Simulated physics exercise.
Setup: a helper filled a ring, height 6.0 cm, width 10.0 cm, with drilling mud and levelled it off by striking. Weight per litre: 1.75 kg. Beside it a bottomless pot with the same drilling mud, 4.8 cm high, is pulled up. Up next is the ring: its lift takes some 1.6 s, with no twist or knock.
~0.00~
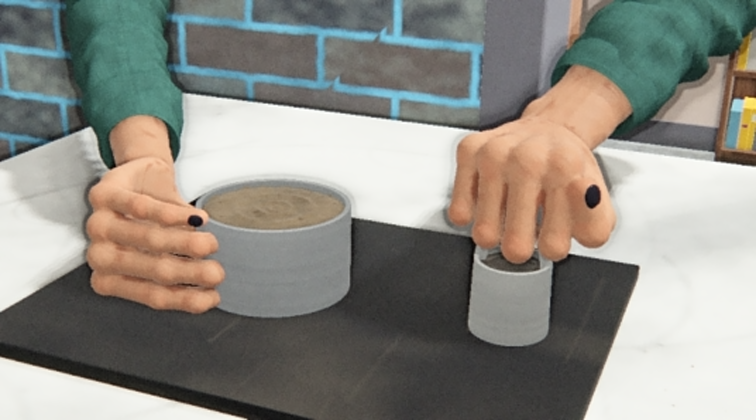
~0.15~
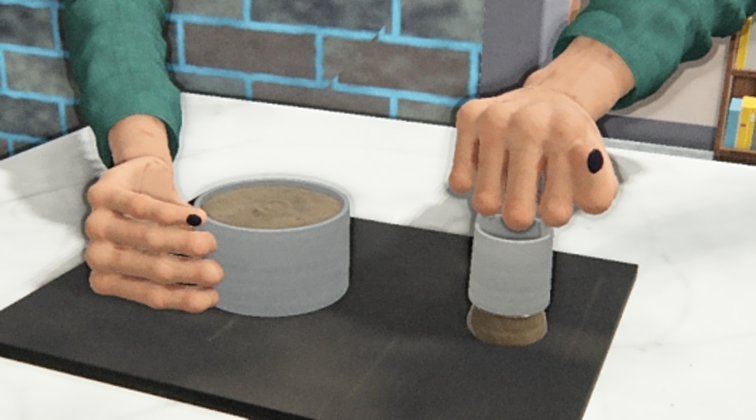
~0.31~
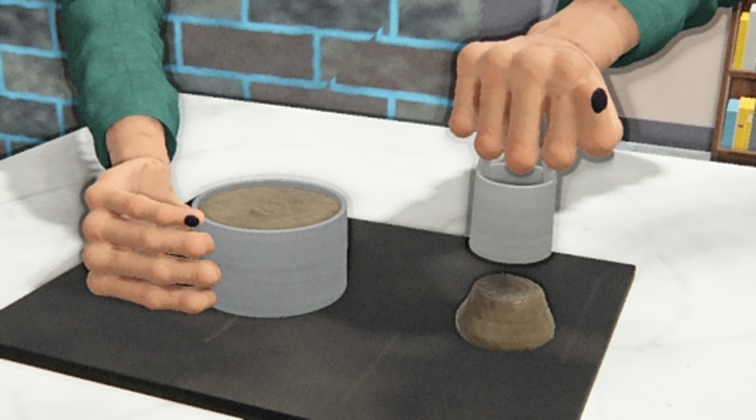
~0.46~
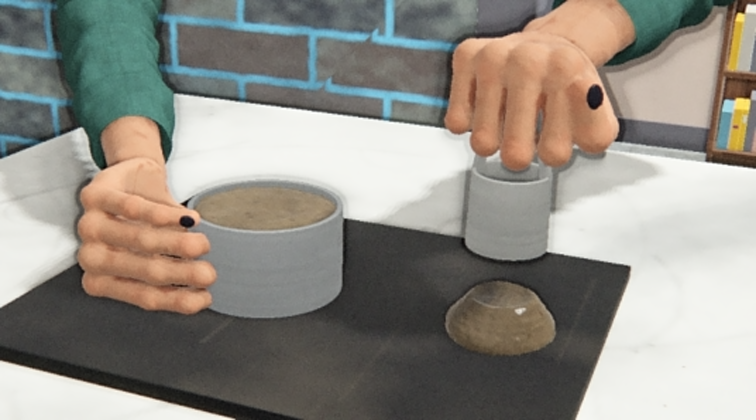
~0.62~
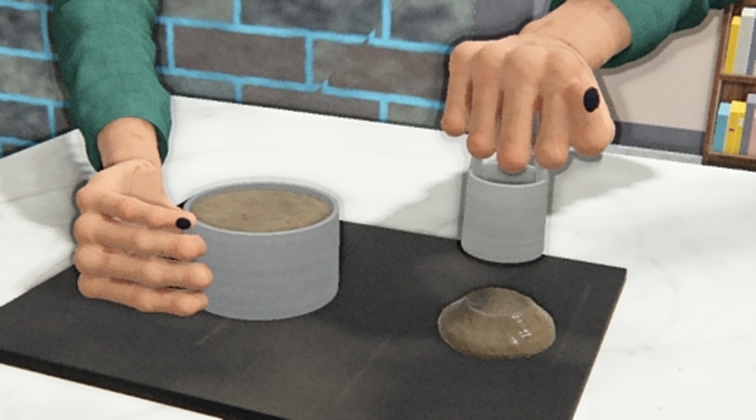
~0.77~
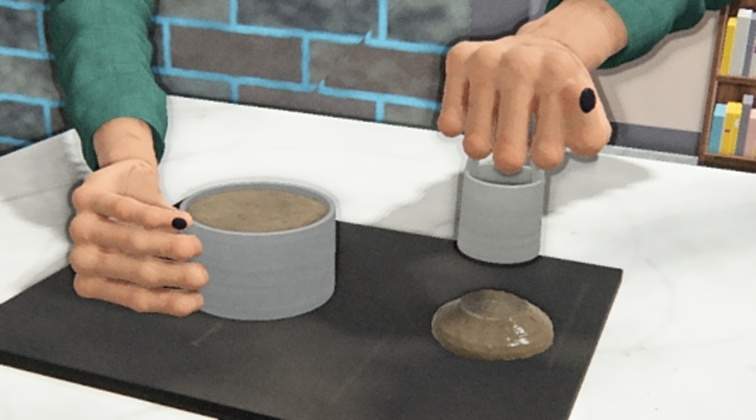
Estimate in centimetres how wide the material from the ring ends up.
It ends up roughly 19.9 centimetres wide.
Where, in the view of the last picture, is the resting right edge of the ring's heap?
It sits close to (397, 290) in the last picture.
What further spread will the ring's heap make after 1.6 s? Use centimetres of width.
I'd say about 4.0 cm.
By 1.2 s, the ring is up 1.6 cm; the drilling mud has come down 0.4 cm to 5.6 cm and is 12 cm wide.
By 1.6 s, the ring is up 3.9 cm; the drilling mud has come down 2.3 cm to 3.7 cm and is 16 cm wide.
By 2.0 s, the ring is up 6.3 cm; the drilling mud has come down 3.2 cm to 2.8 cm and is 18 cm wide.
By 2.4 s, the ring is clear; the drilling mud has come down 3.4 cm to 2.6 cm and is 19 cm wide.
By 4.5 s, at rest, the ring is clear; the drilling mud has come down 3.6 cm to 2.4 cm and is 20 cm wide.
